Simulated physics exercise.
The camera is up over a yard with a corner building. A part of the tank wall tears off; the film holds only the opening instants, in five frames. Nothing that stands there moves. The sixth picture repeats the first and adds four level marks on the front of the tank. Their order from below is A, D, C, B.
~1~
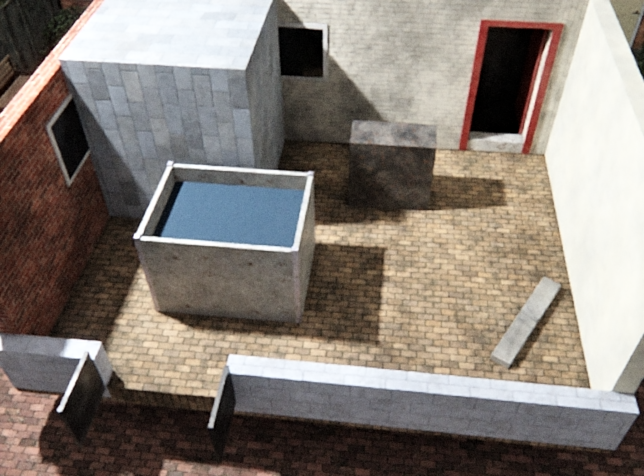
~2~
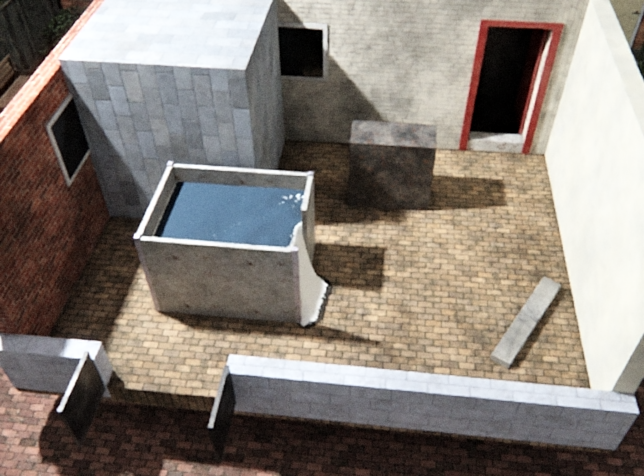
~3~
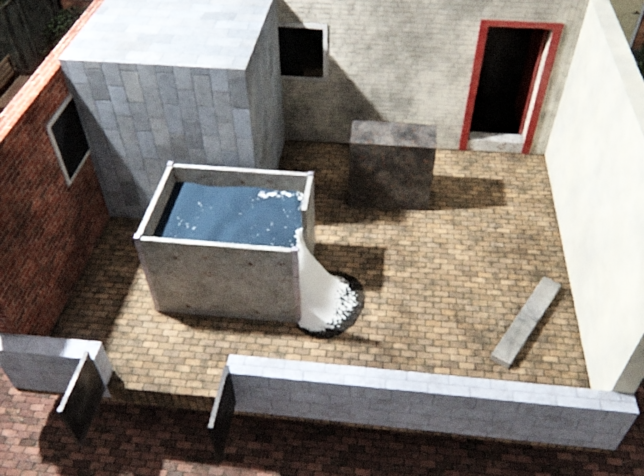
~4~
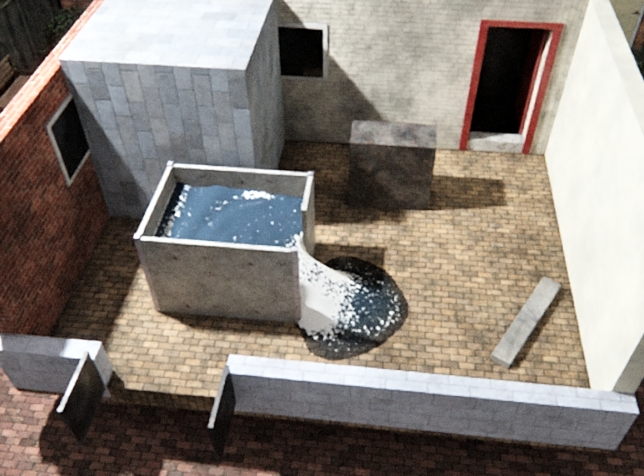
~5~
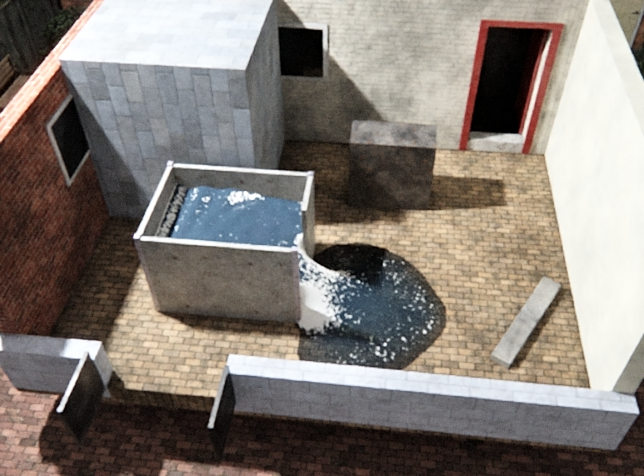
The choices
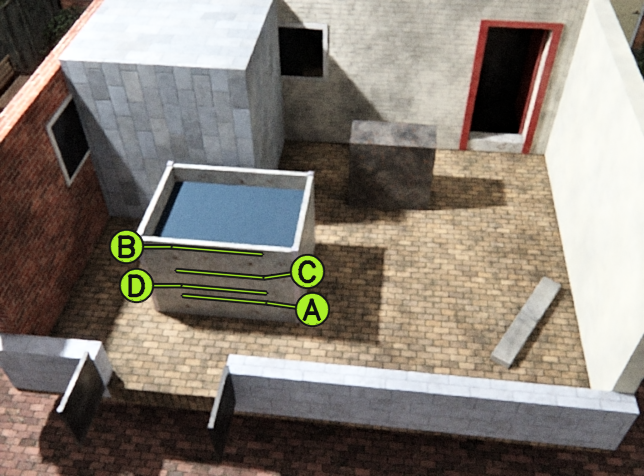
In a brick-paved yard with a corner building, water sat still in a concrete tank, then poured out through its right side and spread across the paving in a widening, foam-flecked dark pool.
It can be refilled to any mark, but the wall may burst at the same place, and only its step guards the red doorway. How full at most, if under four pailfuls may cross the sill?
Take C.
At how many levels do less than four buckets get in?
Three of them.
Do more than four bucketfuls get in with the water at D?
No.
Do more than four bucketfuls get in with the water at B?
Yes.
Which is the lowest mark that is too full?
B it is.
On the marked copy, A at (224, 299); B at (215, 250); C at (220, 274); D at (223, 289); from the bottom up A, D, C, B.
With A, nothing gets over.
With B, about 10 bucketfuls get in.
With C, a splash gets over, under a bucket.
With D, nothing gets over.
